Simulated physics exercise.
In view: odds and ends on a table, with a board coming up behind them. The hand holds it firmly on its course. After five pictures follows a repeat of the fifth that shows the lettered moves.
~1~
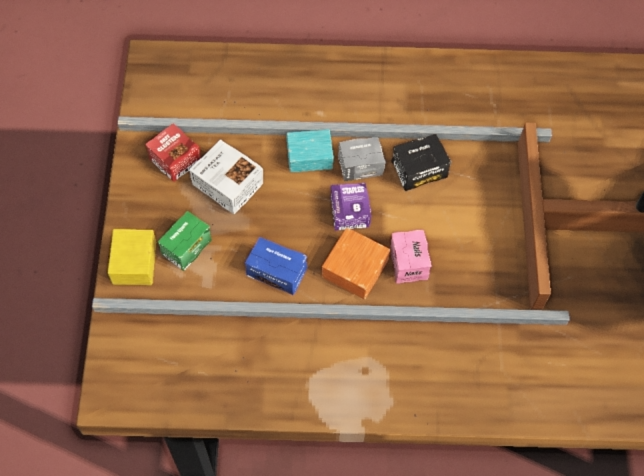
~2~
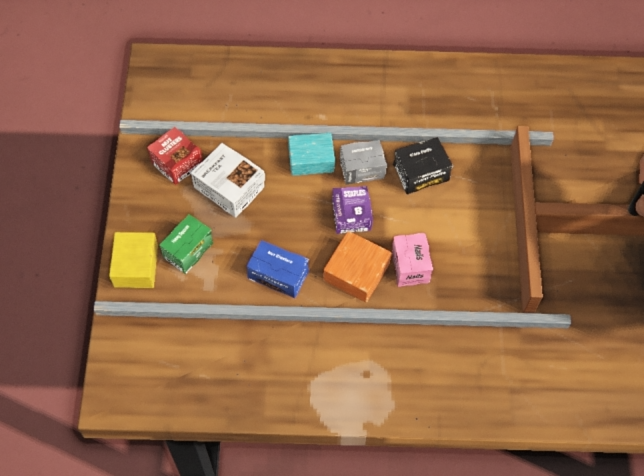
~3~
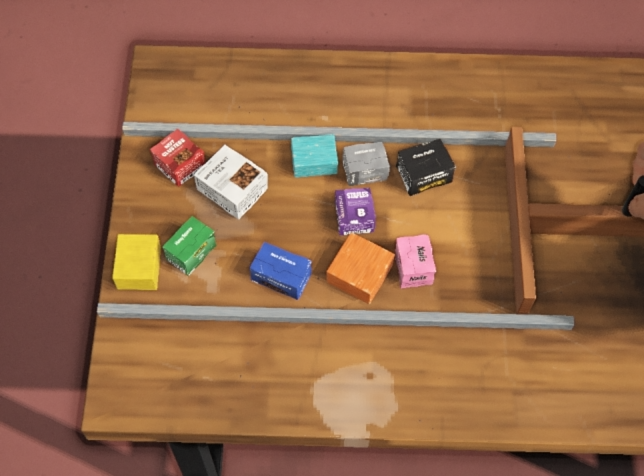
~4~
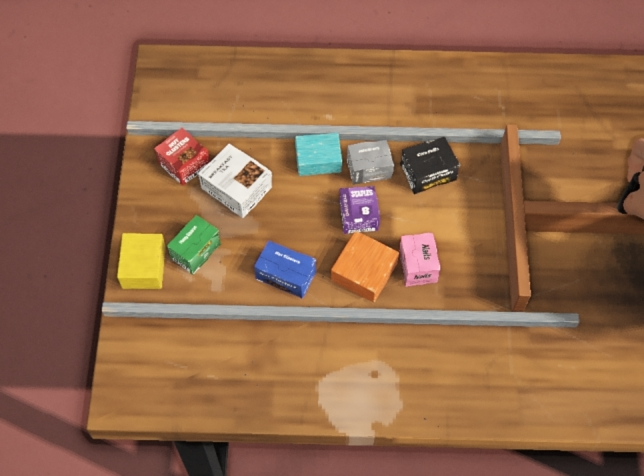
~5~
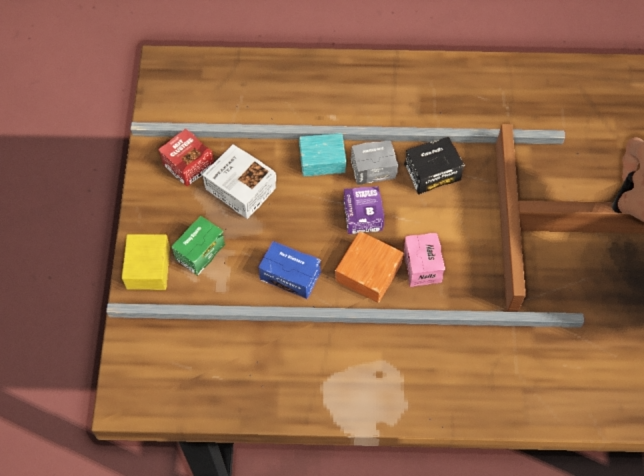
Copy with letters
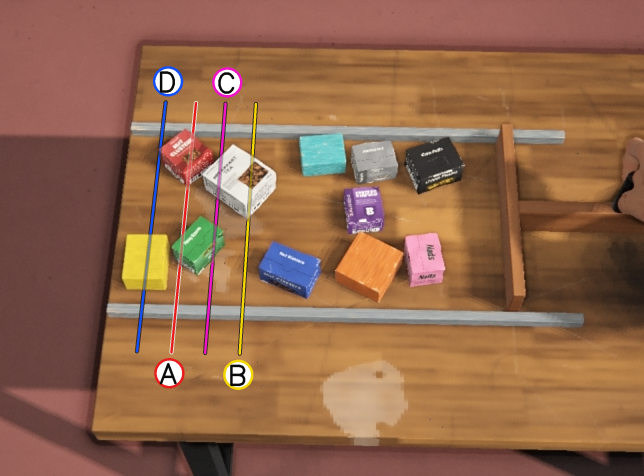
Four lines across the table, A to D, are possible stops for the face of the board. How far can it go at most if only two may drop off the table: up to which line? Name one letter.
Line B.
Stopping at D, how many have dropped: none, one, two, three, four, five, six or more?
In all, six or more.
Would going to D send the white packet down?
Yes.
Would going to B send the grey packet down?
By then, no.
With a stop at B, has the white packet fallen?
No.
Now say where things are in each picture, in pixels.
In the first frame, blue packet (277, 266); green packet (186, 241); black packet (421, 162).
In the second frame, board (530, 207); grey packet (362, 162).
In the third frame, board (524, 208); pink box (415, 262).
In the fourth frame, board (518, 206); white packet (236, 181).
In the fifth frame, board (513, 206); yellow block (146, 262); red packet (187, 158); blue packet (290, 270).
On the marked copy, A at (185, 219); B at (248, 221); C at (216, 220); D at (152, 219).
Following B. Soon after the start, board (419, 204); turquoise block (298, 154); black packet (386, 155).
Later, board (324, 202); red packet (160, 157); green packet (191, 239).
In the end, board (251, 200); red packet over the edge; yellow block over the edge; two fallen.
As for the rest, A drops five; C drops four; D drops eight.
